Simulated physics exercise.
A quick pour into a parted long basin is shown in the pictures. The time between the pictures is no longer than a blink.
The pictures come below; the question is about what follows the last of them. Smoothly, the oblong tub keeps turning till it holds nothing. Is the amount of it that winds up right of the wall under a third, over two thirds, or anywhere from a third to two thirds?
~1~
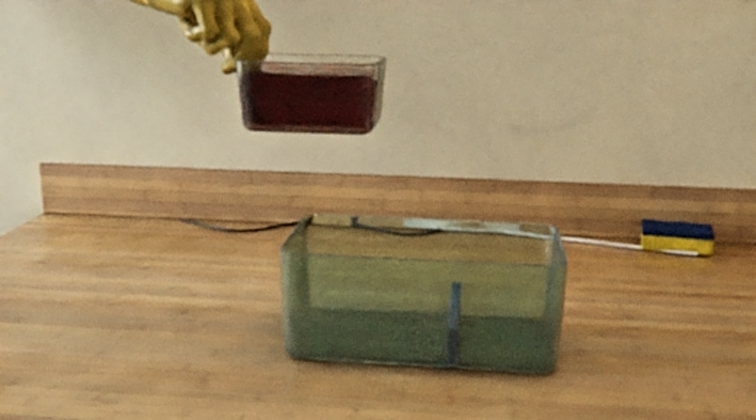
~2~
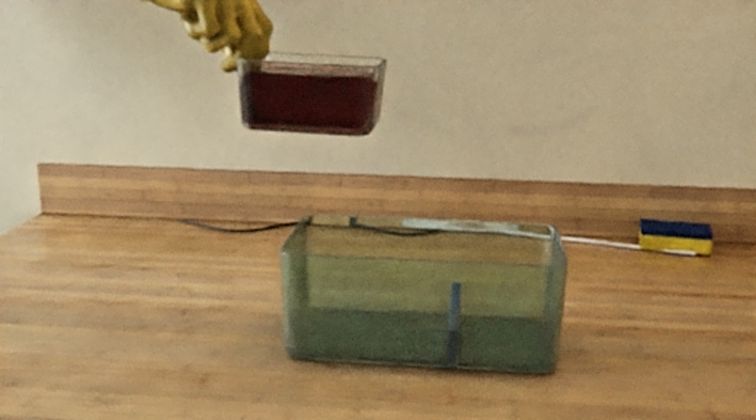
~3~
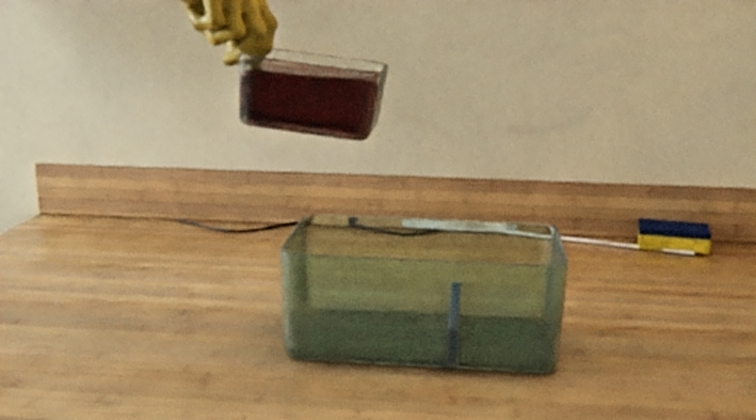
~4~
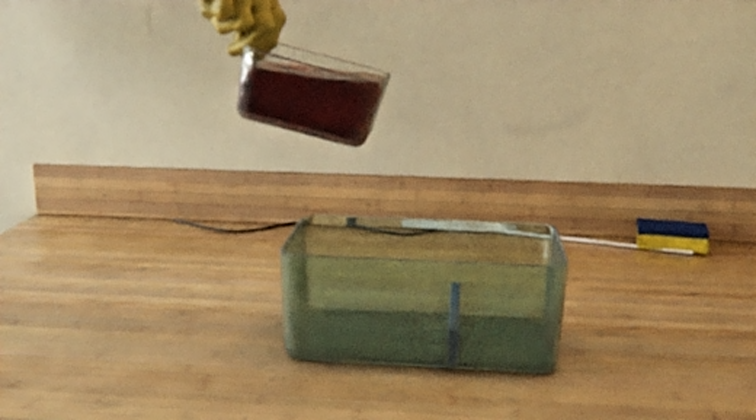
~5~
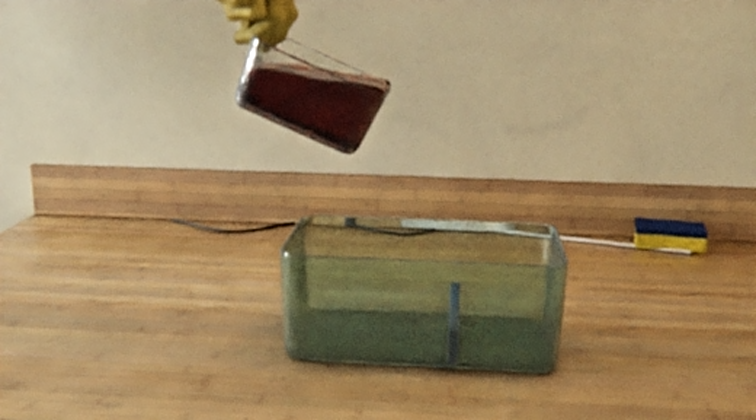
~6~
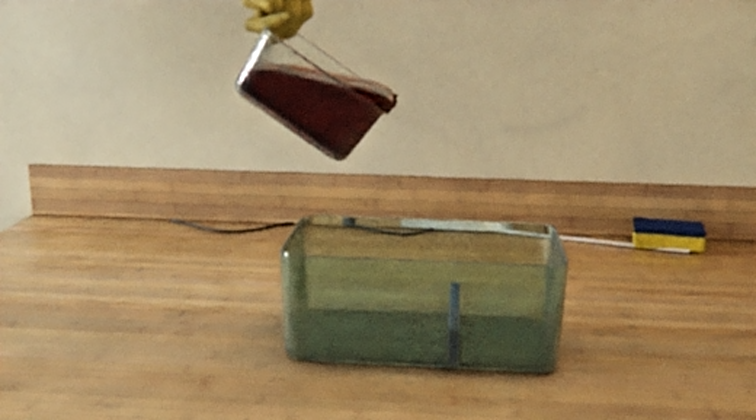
Below a third.
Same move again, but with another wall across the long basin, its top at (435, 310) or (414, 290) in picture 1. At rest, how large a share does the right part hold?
In order, near 45 and 70 in a hundred.
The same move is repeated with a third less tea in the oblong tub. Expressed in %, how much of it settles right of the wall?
Estimate: Around 10 per cent.
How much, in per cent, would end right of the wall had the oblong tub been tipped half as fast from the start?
Something like 45 percent.
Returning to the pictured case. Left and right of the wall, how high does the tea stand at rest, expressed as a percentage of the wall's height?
The left part 50 per cent, the right part 20.
A moment on, the oblong tub is tipped on its side and 18 per cent is still to pour, 26 is left of the wall and 6 right of it.
Next, the oblong tub is tipped right over and 3 per cent is still to pour, 74 is left of the wall and 16 right of it.
Then the oblong tub is tipped right over and 0 per cent is still to pour, 75 is left of the wall and 17 right of it.
Later the oblong tub is tipped right over and 0 per cent is still to pour, 77 is left of the wall and 18 right of it.
At rest 77 per cent lies left of the wall, 18 right of it and 4 outside.
